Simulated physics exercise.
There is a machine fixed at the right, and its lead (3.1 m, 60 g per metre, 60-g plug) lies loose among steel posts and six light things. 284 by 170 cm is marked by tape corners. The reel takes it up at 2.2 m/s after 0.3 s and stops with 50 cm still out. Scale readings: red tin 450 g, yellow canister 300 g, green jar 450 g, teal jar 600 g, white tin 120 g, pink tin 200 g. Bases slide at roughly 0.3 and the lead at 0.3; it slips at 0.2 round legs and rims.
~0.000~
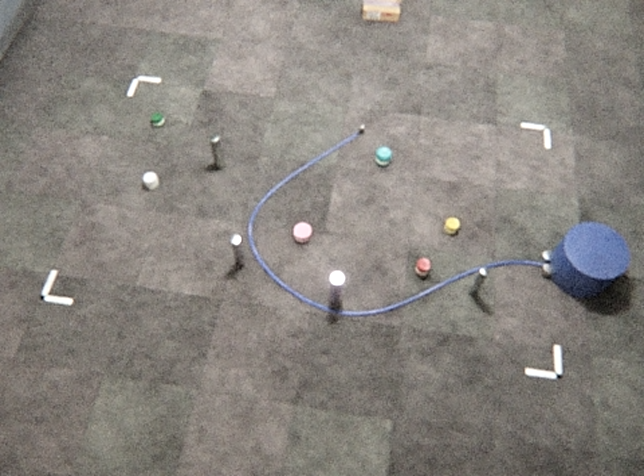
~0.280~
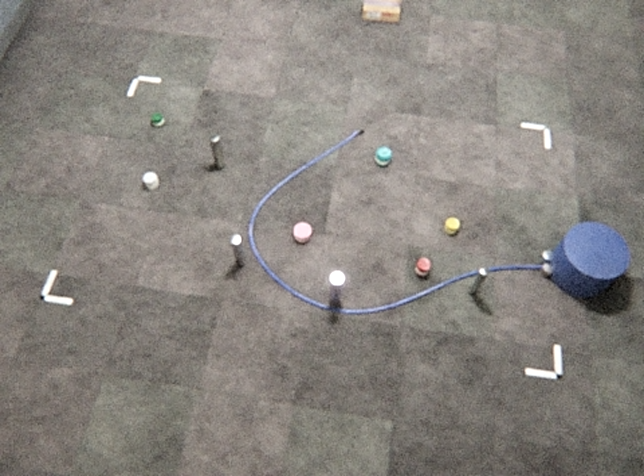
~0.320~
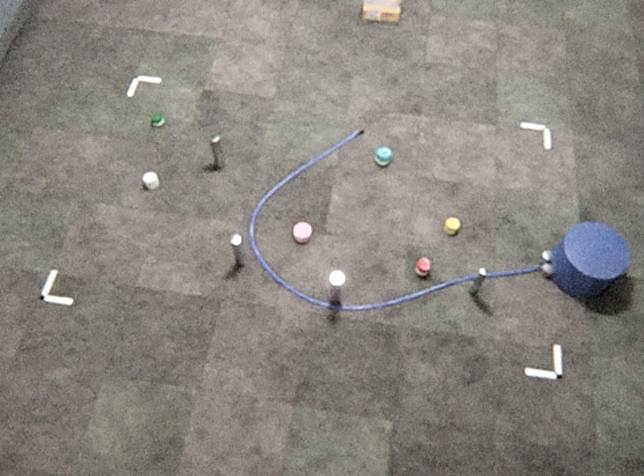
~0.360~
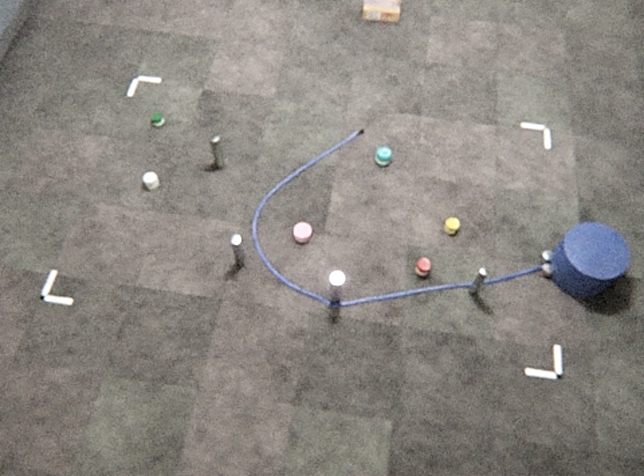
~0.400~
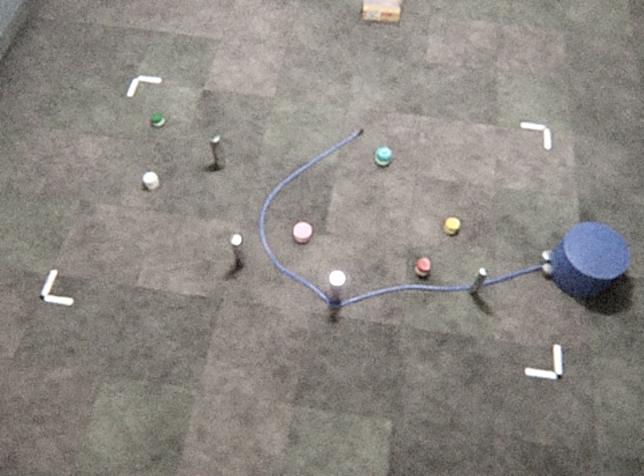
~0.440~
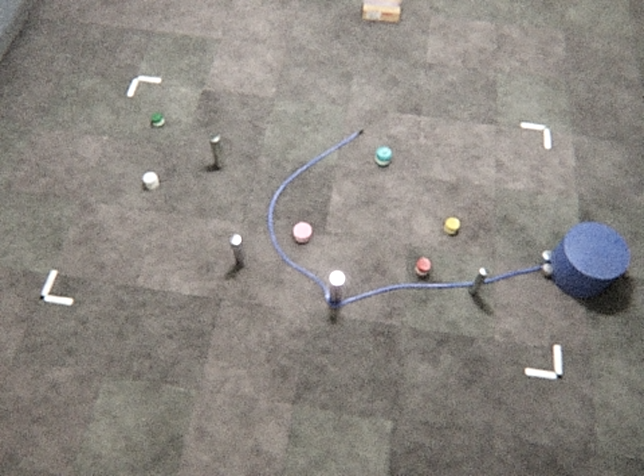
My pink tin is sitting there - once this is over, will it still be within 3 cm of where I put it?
Dislodged.
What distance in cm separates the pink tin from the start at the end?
Roughly pink tin 40 cm.
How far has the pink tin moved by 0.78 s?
For the pink tin, the shift is 25 cm.
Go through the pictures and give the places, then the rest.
The first frame shows pink tin (303, 230); posts (485, 271) (235, 239) (214, 137) (337, 278); lead runs through (504, 263) (406, 302) (298, 296) (252, 220) (320, 158).
In the second frame, lead runs through (508, 268) (299, 296) (320, 158).
In the third frame, lead runs through (515, 273) (301, 295) (320, 158).
In the fourth frame, lead runs through (523, 273) (307, 293) (320, 158).
In the fifth frame, lead runs through (531, 270) (321, 294) (320, 158).
The sixth frame shows pink tin (303, 230); lead runs through (541, 267) (435, 286) (329, 301) (271, 228) (320, 158).
After 0.8 s, plug at (313, 209); pink tin 26 cm off its start.
After 1.1 s, plug at (346, 348); pink tin 40 cm off its start.
After 1.4 s, plug at (467, 305); pink tin 40 cm off its start at (371, 245).
After 1.8 s, plug at (542, 306); pink tin 40 cm off its start.
After 2.6 s, plug at (604, 283); pink tin 40 cm off its start at (371, 245).
